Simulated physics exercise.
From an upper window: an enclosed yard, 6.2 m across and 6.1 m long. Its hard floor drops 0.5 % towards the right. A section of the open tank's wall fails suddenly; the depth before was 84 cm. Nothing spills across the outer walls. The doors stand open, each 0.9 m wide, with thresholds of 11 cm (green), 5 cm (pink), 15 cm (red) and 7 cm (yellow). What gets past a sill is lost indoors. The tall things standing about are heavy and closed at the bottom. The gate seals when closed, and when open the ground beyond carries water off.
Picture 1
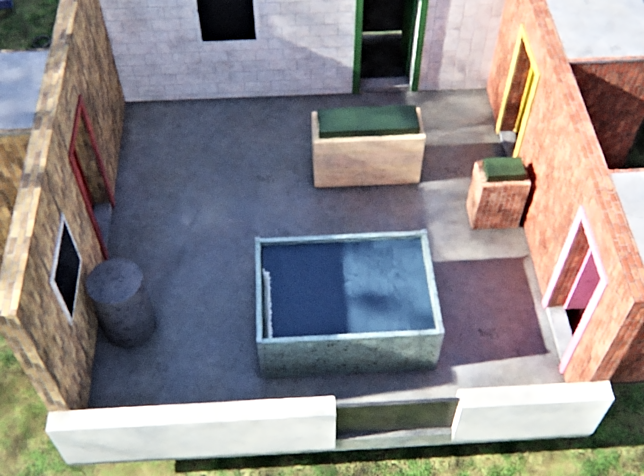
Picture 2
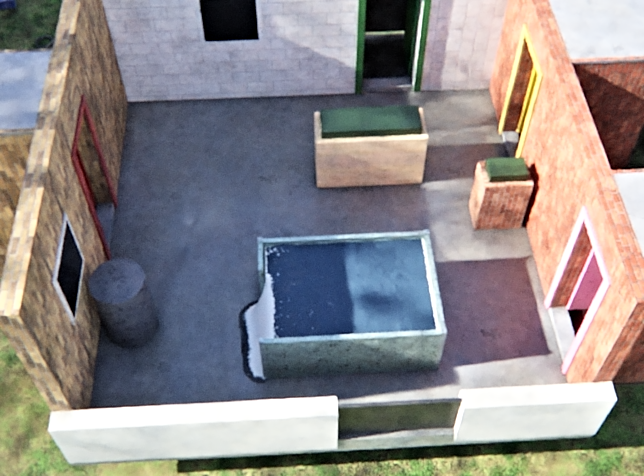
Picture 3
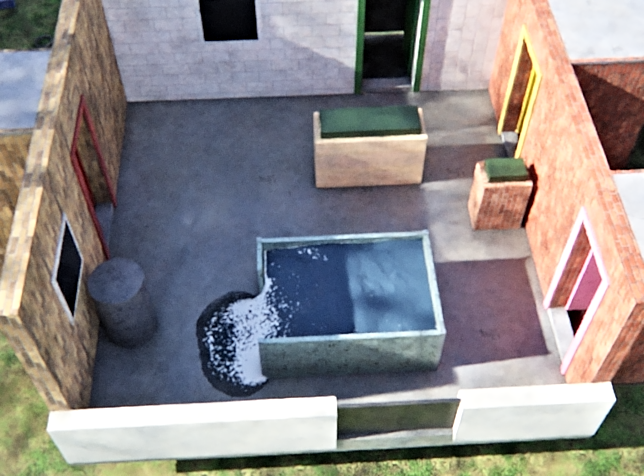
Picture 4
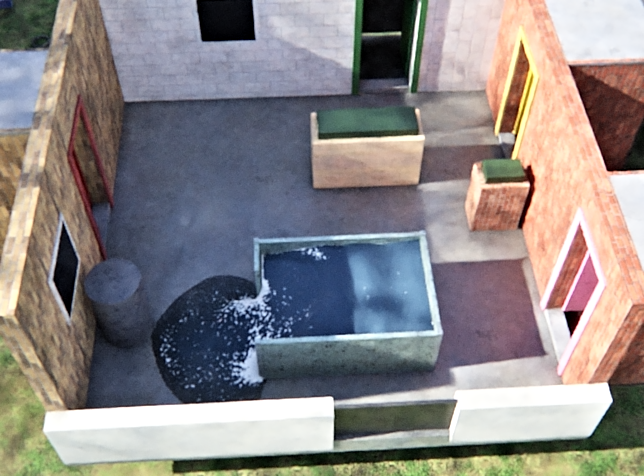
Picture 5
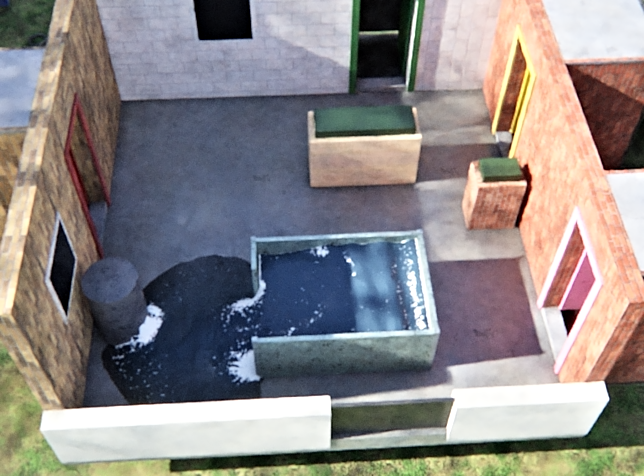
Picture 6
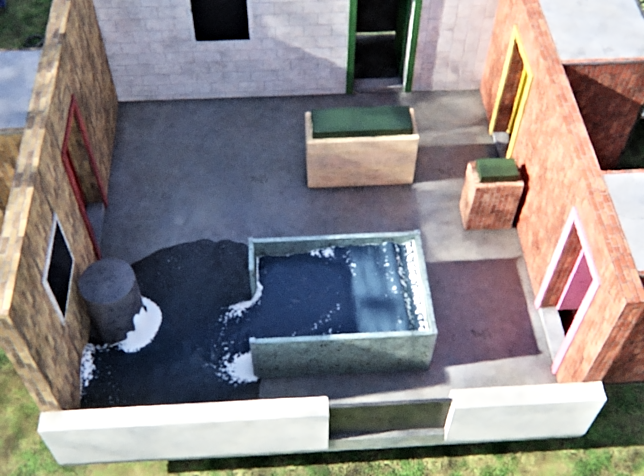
Water in the open tank lies still inside a walled yard, then bursts through the tank's left side in a narrow white spill. It fans across the hard floor in a widening dark, foam-flecked pool, wraps around the grey cylinder and reaches the left wall as it keeps pouring out.
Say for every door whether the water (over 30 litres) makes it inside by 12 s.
Door by door: At the green door it does not reach the limit; at the pink door it goes over the limit; at the red door it does not reach the limit; at the yellow door it goes over the limit.
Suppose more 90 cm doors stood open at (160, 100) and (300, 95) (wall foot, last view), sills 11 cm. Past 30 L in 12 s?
In turn: Past it, not over.
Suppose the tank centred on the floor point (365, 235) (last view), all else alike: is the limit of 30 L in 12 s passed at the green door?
Against that limit: Green not over.
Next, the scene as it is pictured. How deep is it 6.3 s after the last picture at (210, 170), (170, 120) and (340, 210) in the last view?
Roughly 5, 13 and 1 cm, in turn.
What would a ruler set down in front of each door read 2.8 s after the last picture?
Depths in cm: Green 0, pink 0, red 14, yellow 0.
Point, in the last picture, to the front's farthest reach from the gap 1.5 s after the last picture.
Around (119, 107).
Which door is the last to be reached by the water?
The yellow one.
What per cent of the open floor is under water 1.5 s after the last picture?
Near 25 per cent is wet.
Then, 0.7 s after the last picture water covers 20 % of the floor and is deepest (62 cm) near (78, 436); green door not reached, pink door not reached, red door 18 cm at the sill, 0 L in, yellow door not reached.
Then, 1.5 s after the last picture water covers 25 % of the floor and is deepest (52 cm) near (87, 360); green door not reached, pink door not reached, red door 20 cm at the sill, 7 L in, yellow door not reached.
Then, 2.8 s after the last picture water covers 45 % of the floor and is deepest (30 cm) near (222, 353); green door not reached, pink door not reached, red door 14 cm at the sill, 14 L in, yellow door not reached.
Then, 6.3 s after the last picture water covers 85 % of the floor and is deepest (20 cm) near (465, 95); green door 6 cm at the sill, 0 L in, pink door 10 cm at the sill, 48 L in, red door 7 cm at the sill, 14 L in, yellow door 12 cm at the sill, 11 L in.
Then, 11.3 s after the last picture water covers 100 % of the floor and is deepest (14 cm) near (491, 198); green door 10 cm at the sill, 1 L in, pink door 7 cm at the sill, 88 L in, red door 9 cm at the sill, 14 L in, yellow door 13 cm at the sill, 87 L in.
